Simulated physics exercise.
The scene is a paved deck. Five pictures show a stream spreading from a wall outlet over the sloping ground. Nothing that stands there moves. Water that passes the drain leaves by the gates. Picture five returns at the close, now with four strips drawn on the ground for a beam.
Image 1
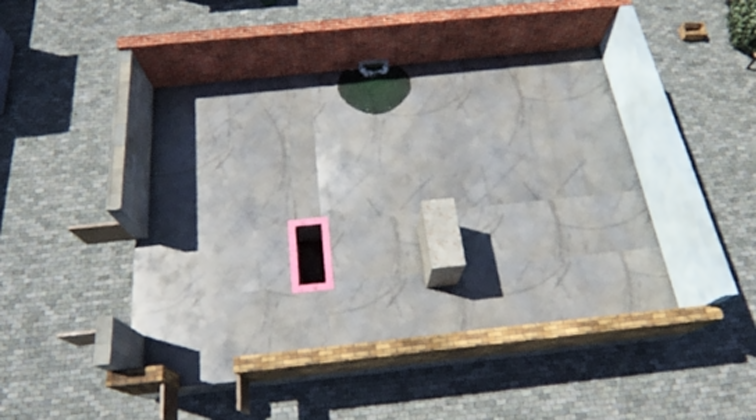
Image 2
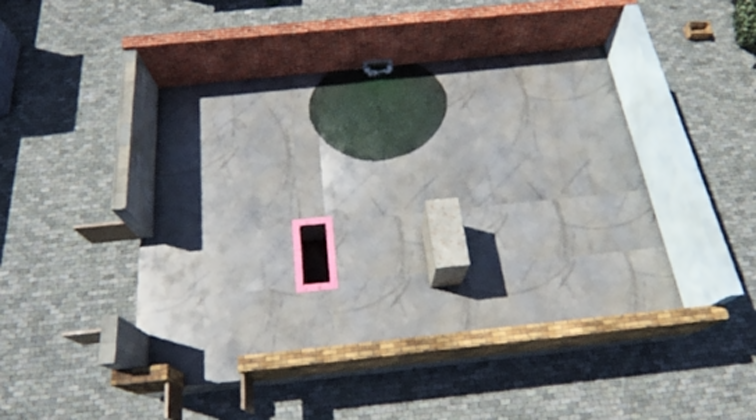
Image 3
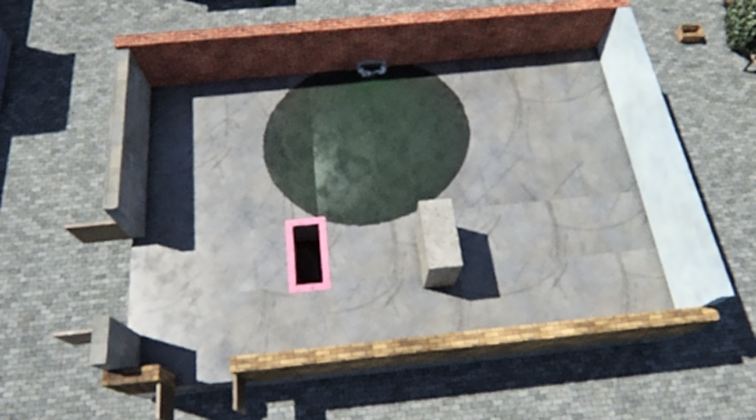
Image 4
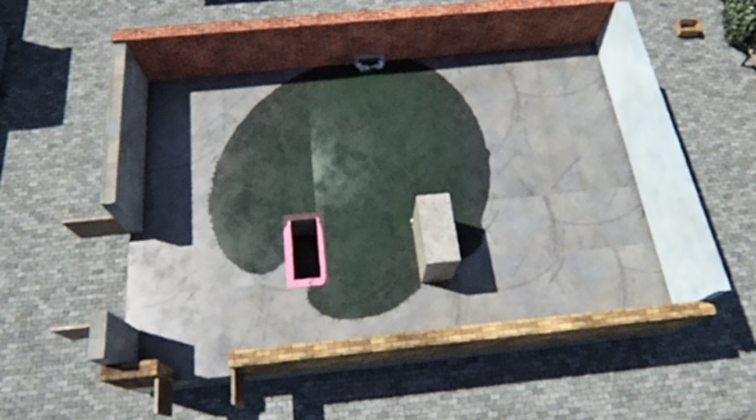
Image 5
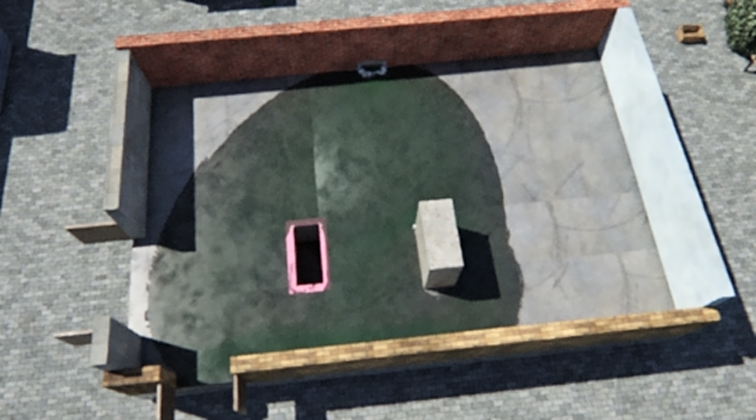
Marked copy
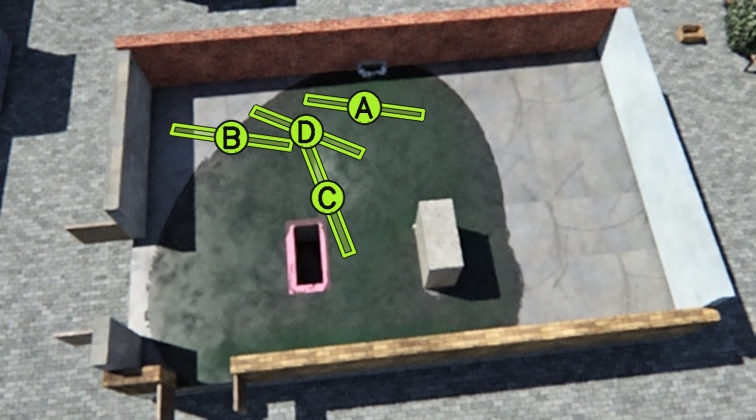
On a paved deck, dark water spreads from the back wall and surrounds a pink-edged drain.
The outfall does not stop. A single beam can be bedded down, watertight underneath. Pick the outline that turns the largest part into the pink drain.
B is best.
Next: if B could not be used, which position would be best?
That is position D.
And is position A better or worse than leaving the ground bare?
Worse.
On the marked copy, A from (305, 99) to (422, 114); B from (172, 129) to (290, 145); C from (307, 145) to (349, 254); D from (253, 110) to (361, 153).
With A, about 2 % of the stream runs into the pink drain, about 98 % out by the gates.
With B, about 29 % of the stream runs into the pink drain, about 71 % out by the gates.
With C, about 2 % of the stream runs into the pink drain, about 97 % out by the gates.
With D, about 11 % of the stream runs into the pink drain, about 88 % out by the gates.
